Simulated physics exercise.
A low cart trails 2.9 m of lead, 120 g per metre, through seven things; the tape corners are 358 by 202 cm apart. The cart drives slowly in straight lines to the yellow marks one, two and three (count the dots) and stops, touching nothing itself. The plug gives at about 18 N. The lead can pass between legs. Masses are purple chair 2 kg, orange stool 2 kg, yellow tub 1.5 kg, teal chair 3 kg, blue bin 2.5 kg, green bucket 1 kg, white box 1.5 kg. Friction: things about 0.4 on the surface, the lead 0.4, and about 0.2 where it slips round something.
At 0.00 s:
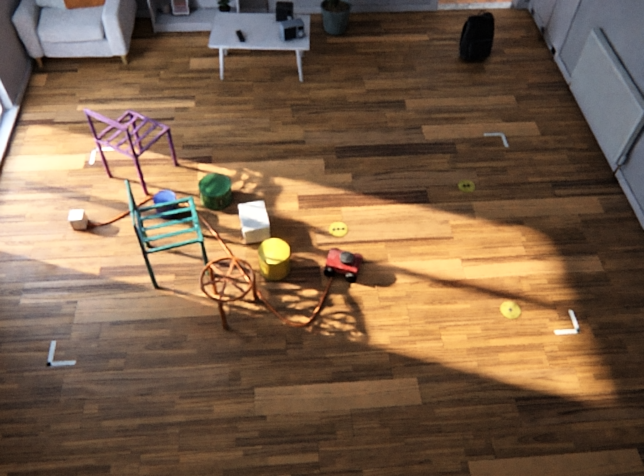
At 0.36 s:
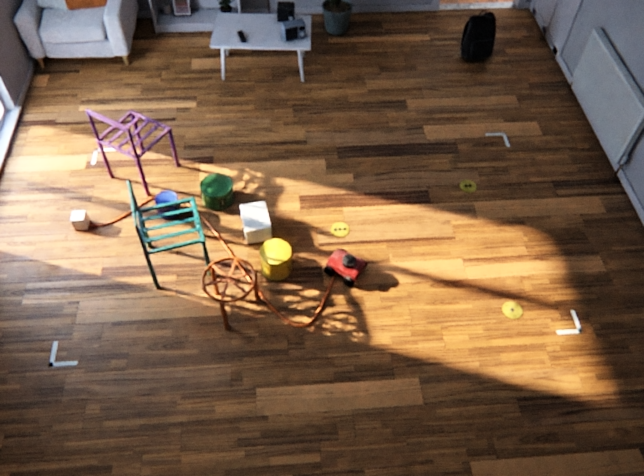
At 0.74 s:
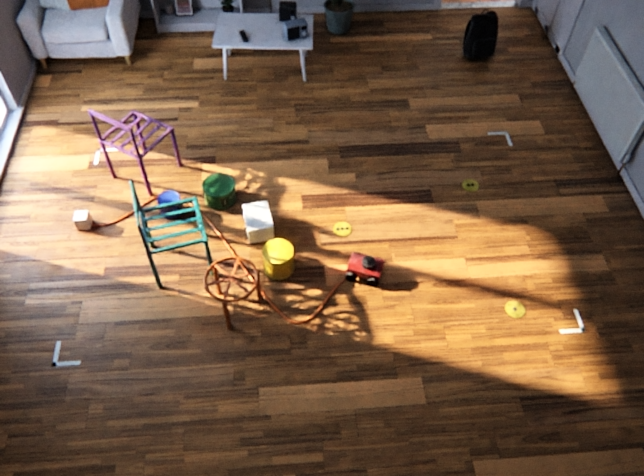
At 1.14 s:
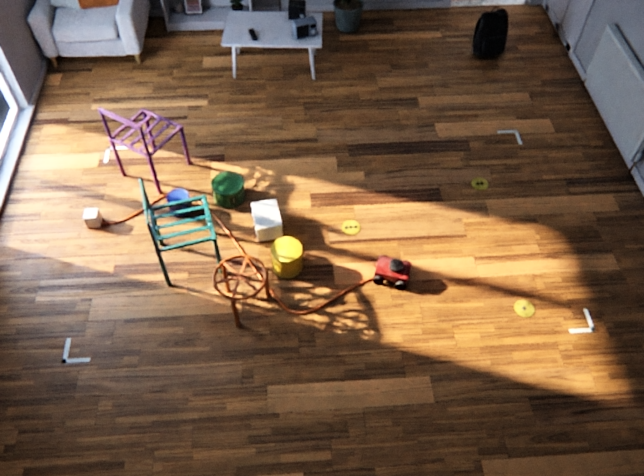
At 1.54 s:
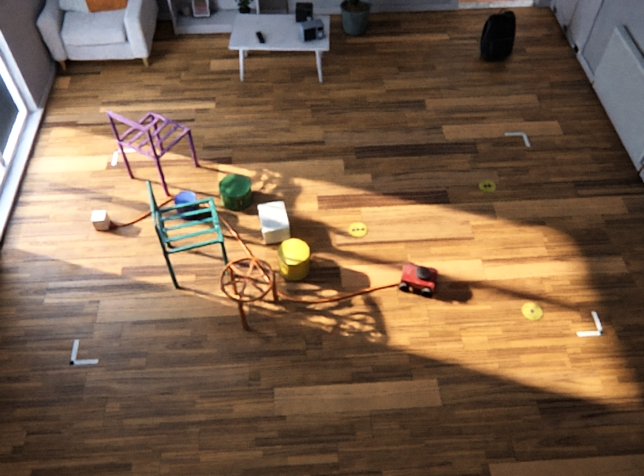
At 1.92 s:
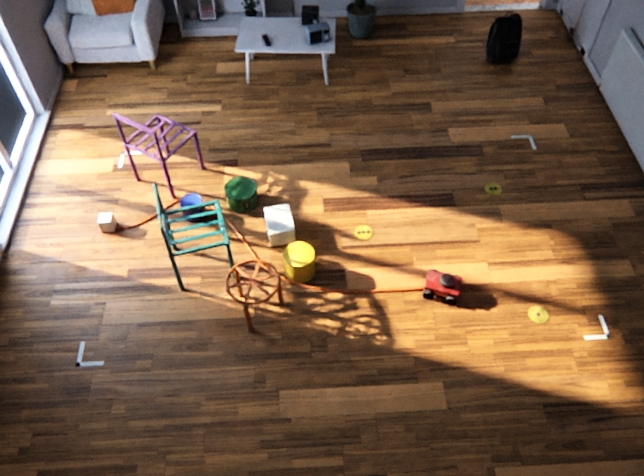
On a sunlit wooden floor, a small red cart rolled to the right, away from a cluster of coloured chairs, tubs and boxes, drawing out the slack orange lead behind it until it looked nearly straight.
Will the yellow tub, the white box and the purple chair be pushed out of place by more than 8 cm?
The yellow tub moves, the white box hardly stirs, the purple chair keeps its place.
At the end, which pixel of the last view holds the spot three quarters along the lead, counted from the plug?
Around (446, 243).
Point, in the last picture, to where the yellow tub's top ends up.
At about (316, 234).
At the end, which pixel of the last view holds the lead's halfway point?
At about (358, 274).
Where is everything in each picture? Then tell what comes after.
Yellow tub (274, 251); white box (254, 216); purple chair (132, 133); marks (510, 310) (466, 186) (338, 230); lead runs through (225, 248) (266, 302) (323, 298); cart (337, 266), in the first frame.
Lead runs through (227, 249) (325, 299); cart (340, 267), in the second frame.
Lead runs through (230, 248) (330, 295); cart (358, 270), in the third frame.
Lead runs through (238, 246) (349, 289); cart (385, 273), in the fourth frame.
Lead runs through (245, 249) (371, 289); cart (411, 280), in the fifth frame.
Yellow tub (299, 254); white box (279, 219); purple chair (160, 137); lead runs through (251, 251) (393, 290); cart (435, 288), in the sixth frame.
After 4.2 s, cart at (535, 305), plug out; yellow tub 22 cm off its start, blue bin 12 cm off its start.
After 6.4 s, cart at (505, 220), plug out; yellow tub 22 cm off its start, blue bin 12 cm off its start.
After 8.7 s, cart at (445, 205), plug out; yellow tub 22 cm off its start at (316, 234), blue bin 12 cm off its start at (189, 213).
After 11.0 s, cart at (364, 232), plug out; yellow tub 22 cm off its start, blue bin 12 cm off its start.
After 11.4 s, cart at (364, 232), plug out; yellow tub 22 cm off its start at (316, 234), white box 1 cm off its start at (279, 218), purple chair 0 cm off its start at (160, 137), blue bin 12 cm off its start at (189, 213).
